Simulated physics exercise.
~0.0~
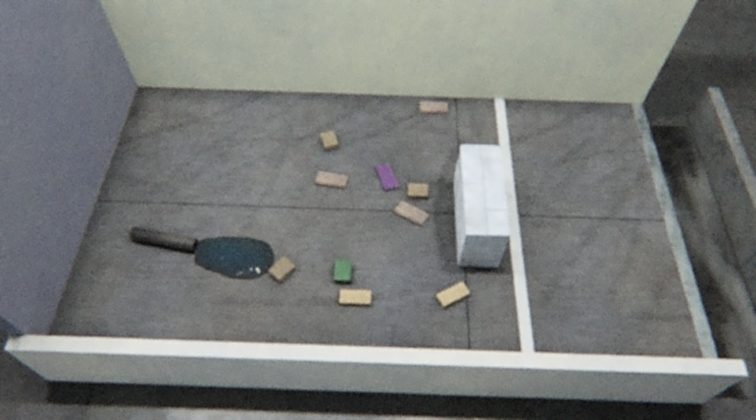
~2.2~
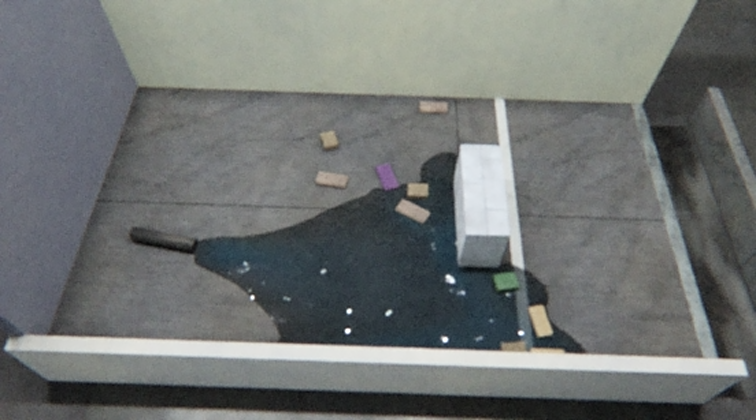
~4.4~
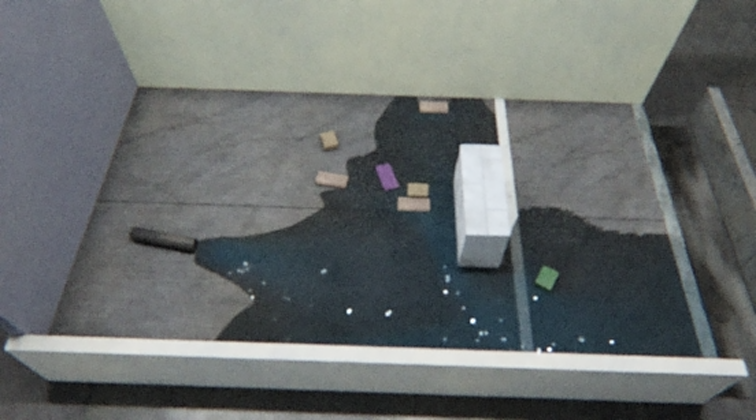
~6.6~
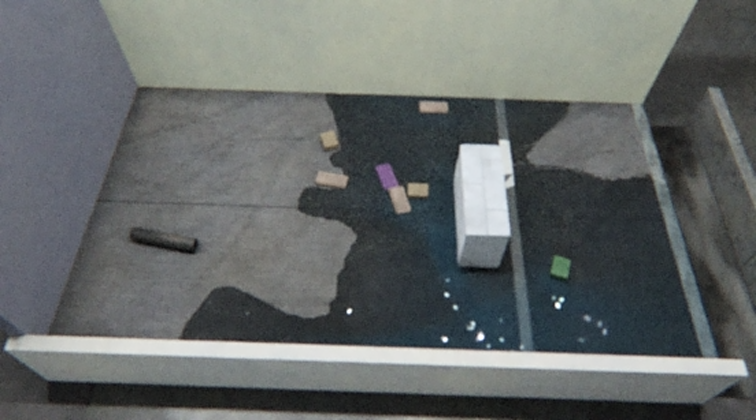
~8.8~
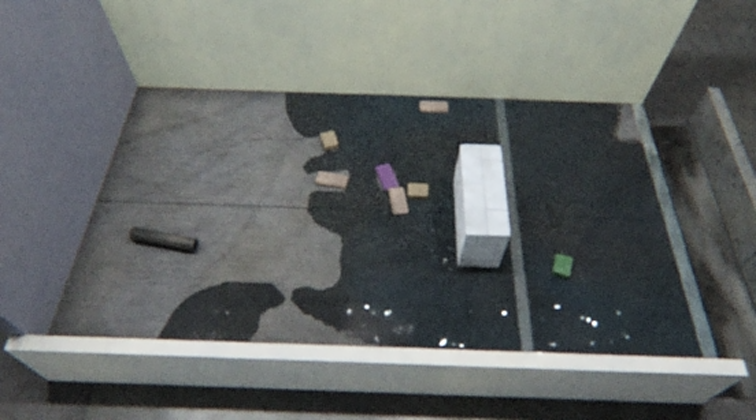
Walled grey floor with dark water spreading rightward from a hose, carrying a green block past the white line, purple block staying behind.
